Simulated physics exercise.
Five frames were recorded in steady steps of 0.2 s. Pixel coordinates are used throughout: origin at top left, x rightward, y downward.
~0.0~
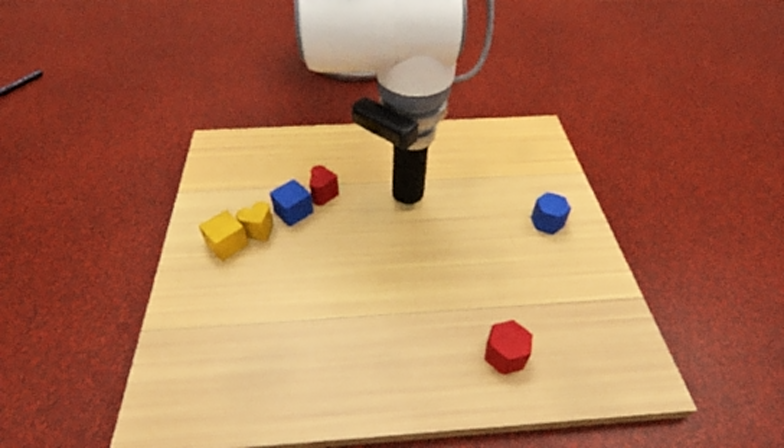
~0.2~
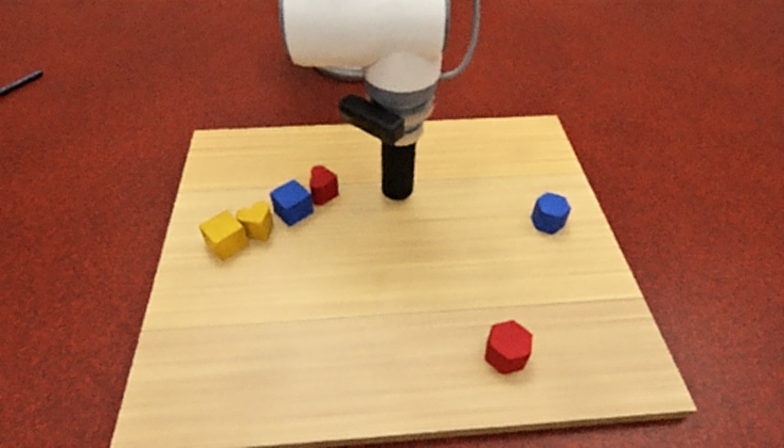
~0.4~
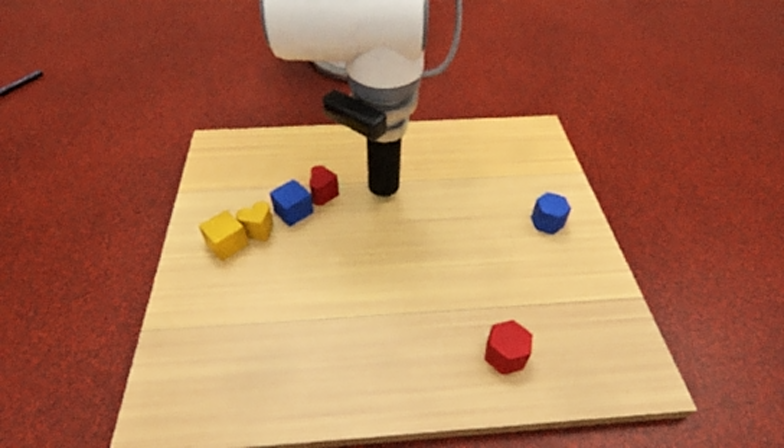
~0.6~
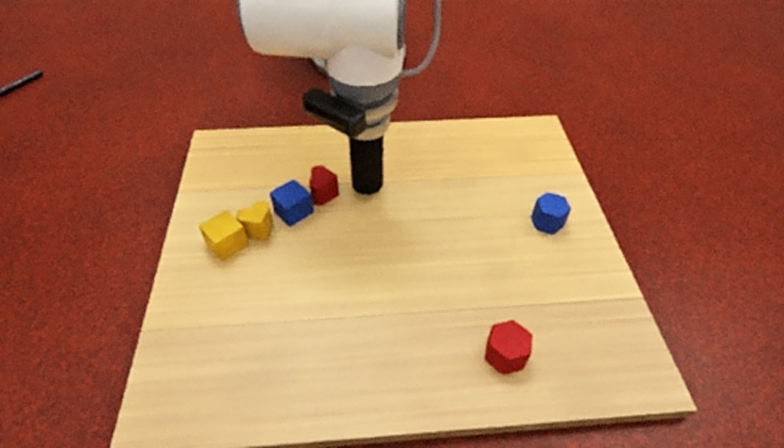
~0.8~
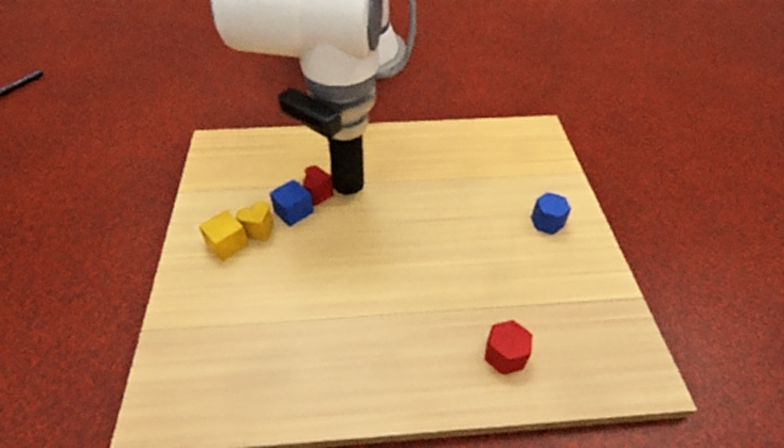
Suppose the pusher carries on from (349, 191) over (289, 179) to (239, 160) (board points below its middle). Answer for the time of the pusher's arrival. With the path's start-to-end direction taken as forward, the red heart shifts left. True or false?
My answer: True.
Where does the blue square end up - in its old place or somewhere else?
Here the blue square moves off its spot.
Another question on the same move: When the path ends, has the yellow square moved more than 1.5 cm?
No, that is not what happens.
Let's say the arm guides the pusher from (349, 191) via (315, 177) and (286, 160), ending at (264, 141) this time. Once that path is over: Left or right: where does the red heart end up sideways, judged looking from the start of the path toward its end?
Goes left.
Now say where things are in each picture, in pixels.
In the first picture, lower end of the pusher (408, 193), tops of blocks, yellow square (221, 226), yellow heart (254, 212), blue square (290, 193), red heart (321, 176).
In the second picture, pusher (397, 189), blocks as before.
In the third picture, pusher (384, 186), blocks as before.
In the fourth picture, pusher (368, 184), blocks as before.
In the fifth picture, pusher (349, 184), yellow square (221, 226), yellow heart (254, 212), blue square (290, 193), red heart (315, 176).
The first path, step by step. One third of the way, pusher (306, 177); yellow square (216, 229); yellow heart (249, 217); blue square (274, 194), turned 40° anticlockwise; red heart (274, 171).
Two thirds of the way, pusher (269, 166); yellow square (216, 229); yellow heart (249, 217); blue square (274, 194), turned 40° anticlockwise; red heart (252, 172), turned 20° anticlockwise.
At the end, pusher (237, 153); yellow square (216, 229); yellow heart (249, 217); blue square (274, 194), turned 40° anticlockwise; red heart (252, 172), turned 20° anticlockwise.
